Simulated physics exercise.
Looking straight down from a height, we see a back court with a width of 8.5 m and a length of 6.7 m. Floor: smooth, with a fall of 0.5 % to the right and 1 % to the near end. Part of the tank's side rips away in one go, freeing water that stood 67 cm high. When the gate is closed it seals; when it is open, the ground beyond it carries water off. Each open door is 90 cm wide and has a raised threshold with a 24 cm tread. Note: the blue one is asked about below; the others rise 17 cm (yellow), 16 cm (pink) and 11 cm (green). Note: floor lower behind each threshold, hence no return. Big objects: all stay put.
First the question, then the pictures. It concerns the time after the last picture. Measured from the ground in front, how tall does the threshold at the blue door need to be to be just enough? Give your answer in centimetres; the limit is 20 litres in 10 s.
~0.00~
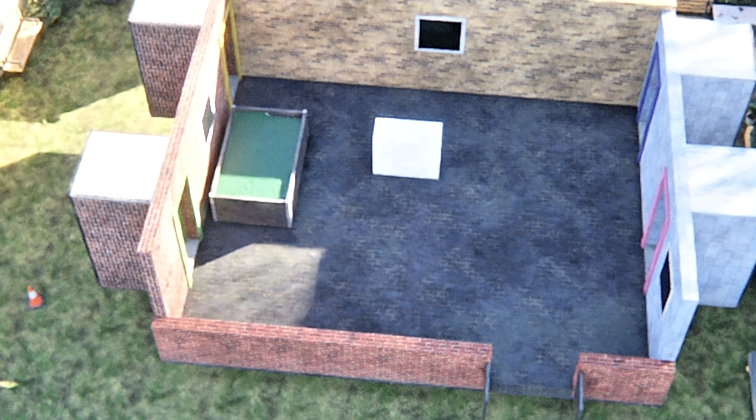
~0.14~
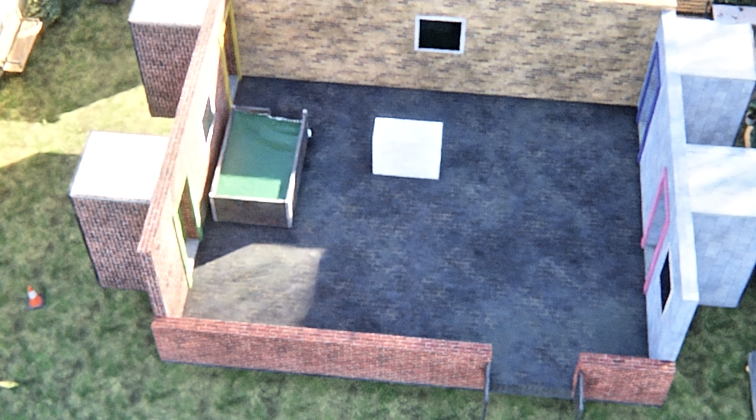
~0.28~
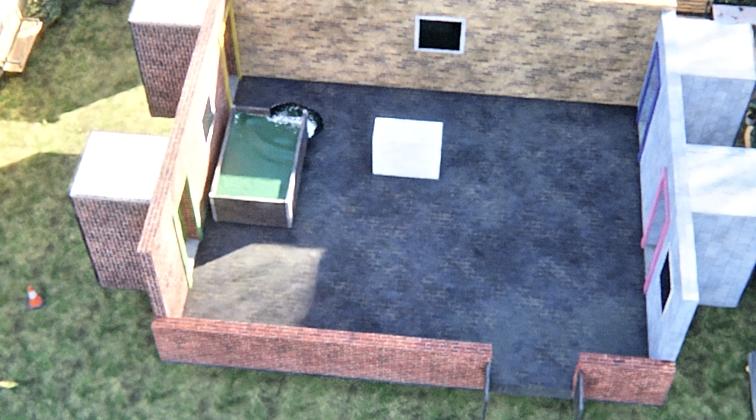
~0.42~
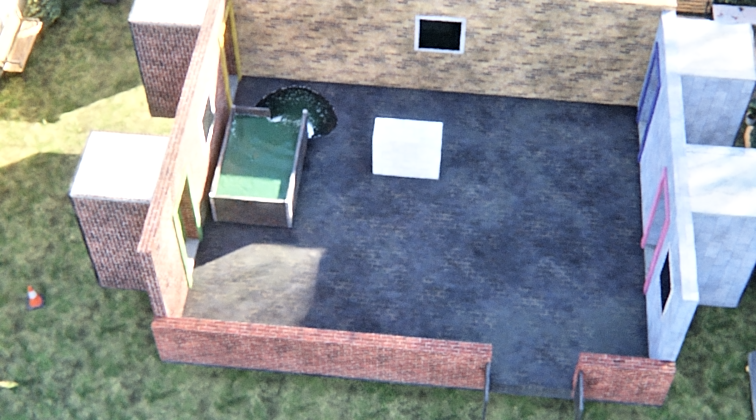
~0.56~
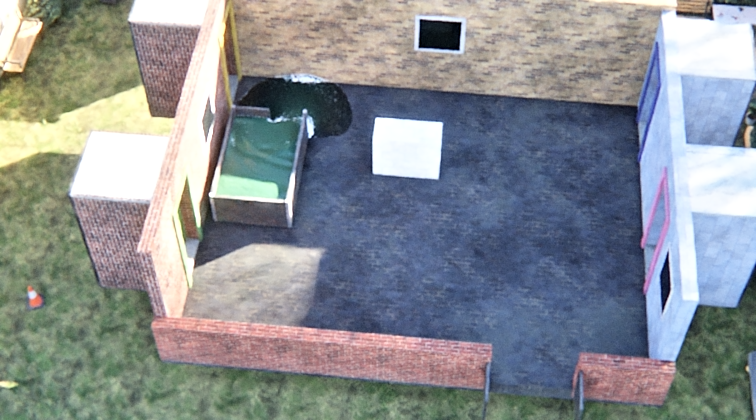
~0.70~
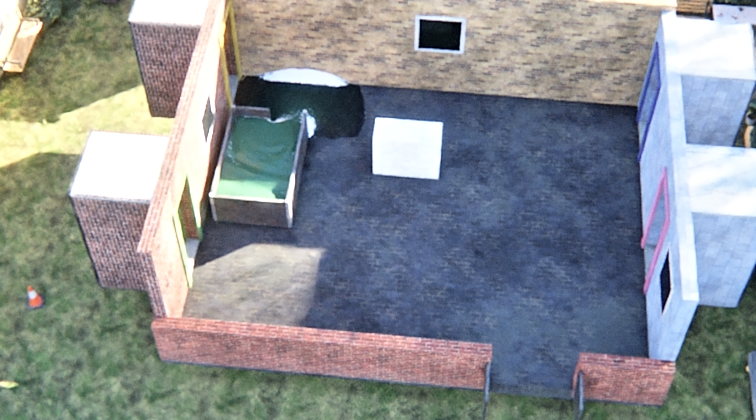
It needs to be about 8.5 cm tall.
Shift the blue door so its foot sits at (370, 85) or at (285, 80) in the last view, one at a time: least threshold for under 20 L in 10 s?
Roughly 13.0 cm for the first and 28 cm for the second.
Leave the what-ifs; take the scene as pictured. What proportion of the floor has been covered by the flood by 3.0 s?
Roughly 25 percent.
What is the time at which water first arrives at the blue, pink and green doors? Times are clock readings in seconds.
For blue it's 3.4 s, for pink 5.0 s, and for green 3.2 s.
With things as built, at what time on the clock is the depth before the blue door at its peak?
Around 4.5 seconds.
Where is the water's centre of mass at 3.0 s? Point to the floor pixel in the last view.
Around (307, 144).
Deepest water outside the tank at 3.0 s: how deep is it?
Up to some 27 centimetres, I'd say.
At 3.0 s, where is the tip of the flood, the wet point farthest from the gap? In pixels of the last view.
The tip of the flood lies near (611, 105).
After 1.4 s water covers 10 % of the floor, deepest (36 cm) near (306, 87); it has not reached the blue door.
After 3.0 s water covers 25 % of the floor, deepest (27 cm) near (306, 87); it has not reached the blue door.
After 10.0 s water covers 65 % of the floor, deepest (14 cm) near (639, 384); 8 cm at the blue door, 1 litre in over its 12 cm threshold.
At the blue door as built, the water arrived by 3.4 s and peaked near 14 cm at 4.4 s.
With a threshold of 7 cm, 42 litres would have come in within the 10 s; with 10.5 cm, 4 litres. So under 20 litres takes about 8.5 cm.
